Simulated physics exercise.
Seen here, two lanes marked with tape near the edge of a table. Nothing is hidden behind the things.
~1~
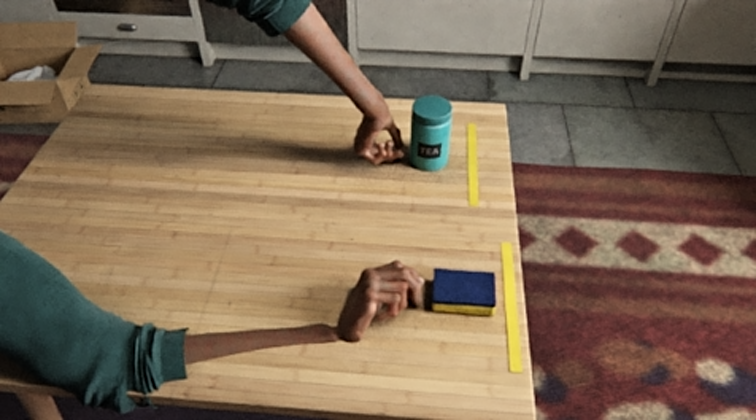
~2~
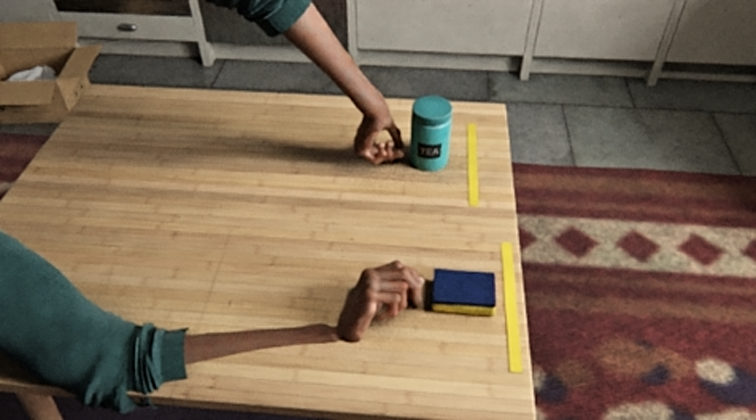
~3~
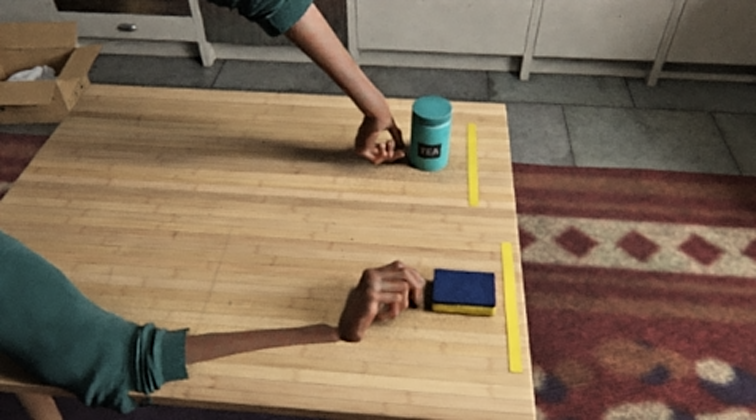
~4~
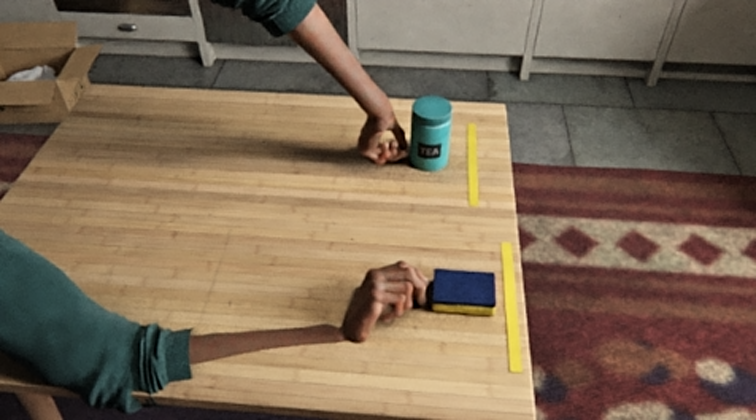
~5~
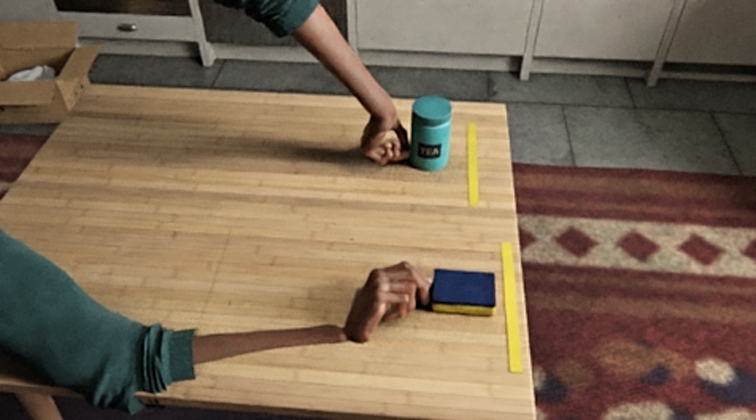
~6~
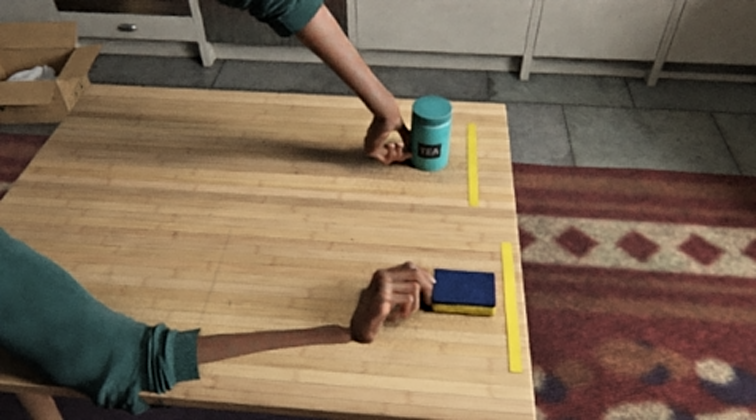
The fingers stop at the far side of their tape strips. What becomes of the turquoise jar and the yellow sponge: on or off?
In the end the turquoise jar is still on the table, the yellow sponge drops to the floor.
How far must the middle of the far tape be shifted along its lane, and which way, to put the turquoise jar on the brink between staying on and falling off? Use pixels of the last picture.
Some 12 pixels, right.
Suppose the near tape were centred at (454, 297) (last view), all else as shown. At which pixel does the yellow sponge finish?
Near (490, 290).
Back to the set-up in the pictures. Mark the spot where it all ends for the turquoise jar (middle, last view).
Its middle is close to (501, 138).
Then, 2.04 s after the last picture, turquoise jar moved well along near (496, 138); yellow sponge falling near (533, 377).
By the end, the turquoise jar stays on the table, near (501, 138); the yellow sponge goes over the edge.
